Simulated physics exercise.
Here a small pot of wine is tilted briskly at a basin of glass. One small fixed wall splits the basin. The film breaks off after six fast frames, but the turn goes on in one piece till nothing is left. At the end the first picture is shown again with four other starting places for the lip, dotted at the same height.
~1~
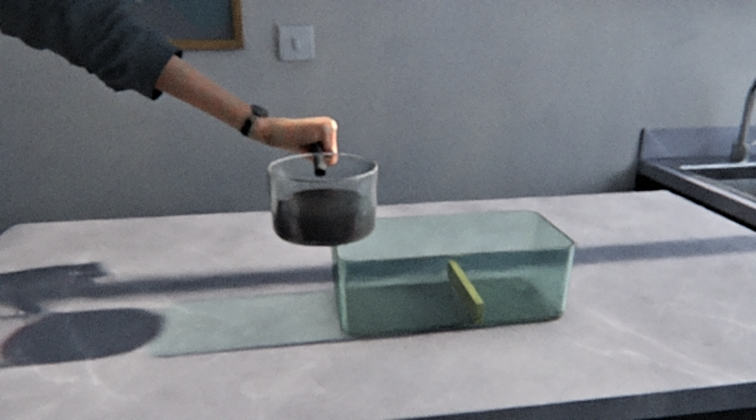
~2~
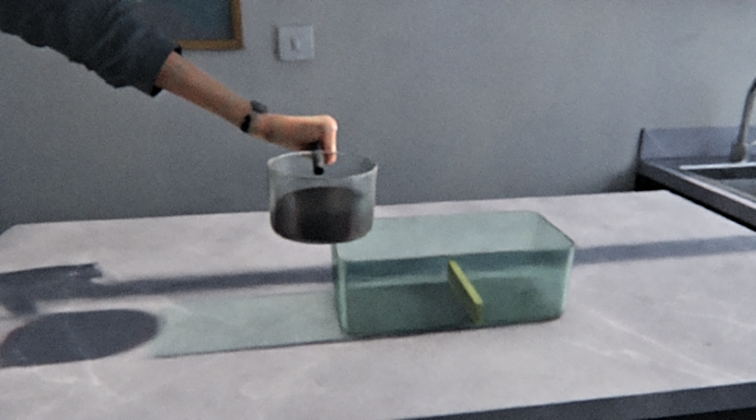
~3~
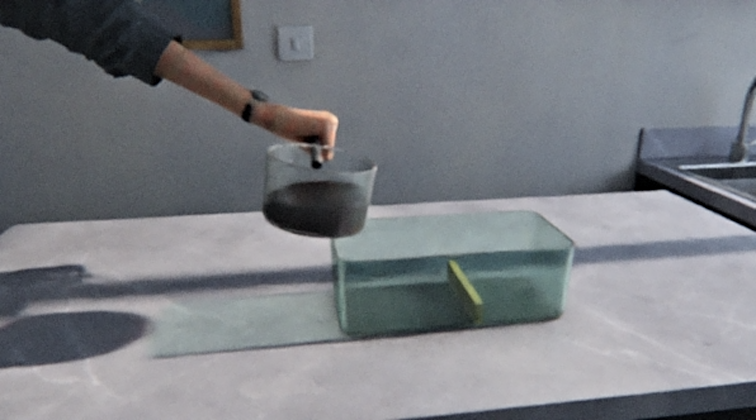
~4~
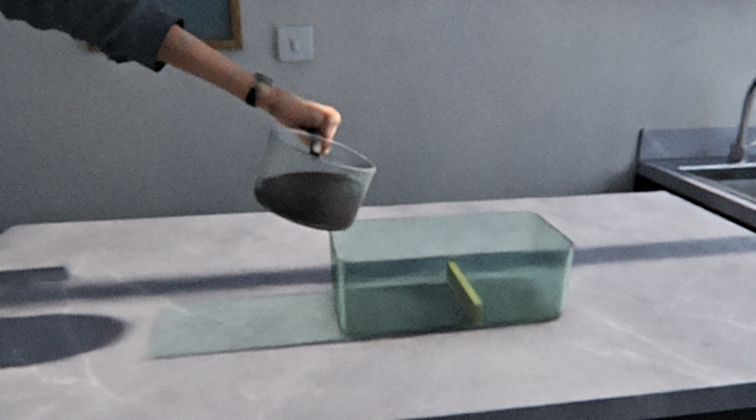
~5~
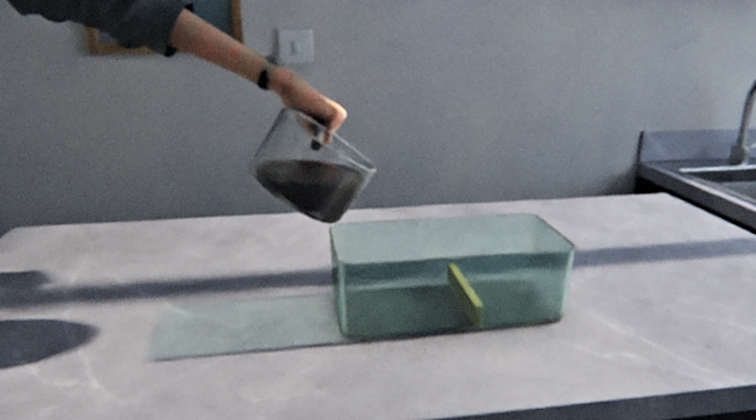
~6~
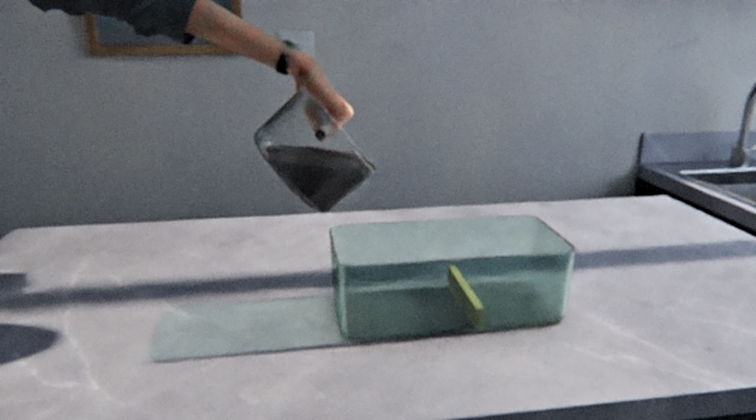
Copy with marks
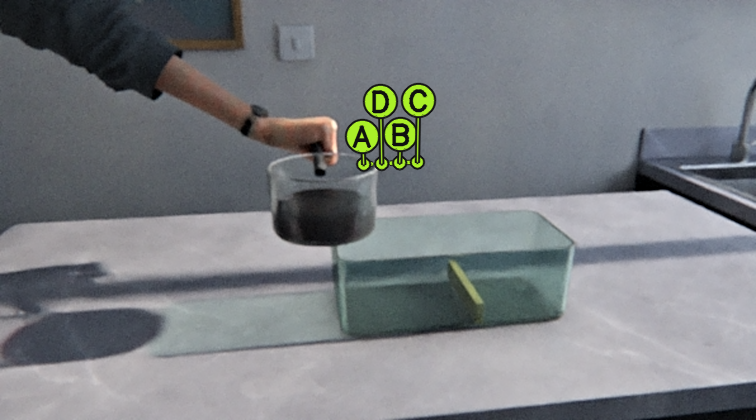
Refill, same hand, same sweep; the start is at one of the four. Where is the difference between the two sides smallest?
Use spot B.
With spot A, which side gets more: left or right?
The left one.
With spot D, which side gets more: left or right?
The left one.
On the marked copy, A at (363, 164); B at (399, 162); C at (417, 162); D at (381, 163).
For spot A, about 88 % ends left of the wall and 11 % right of it.
For spot B, about 44 % ends left of the wall and 55 % right of it.
For spot C, about 16 % ends left of the wall and 83 % right of it.
For spot D, about 89 % ends left of the wall and 9 % right of it.
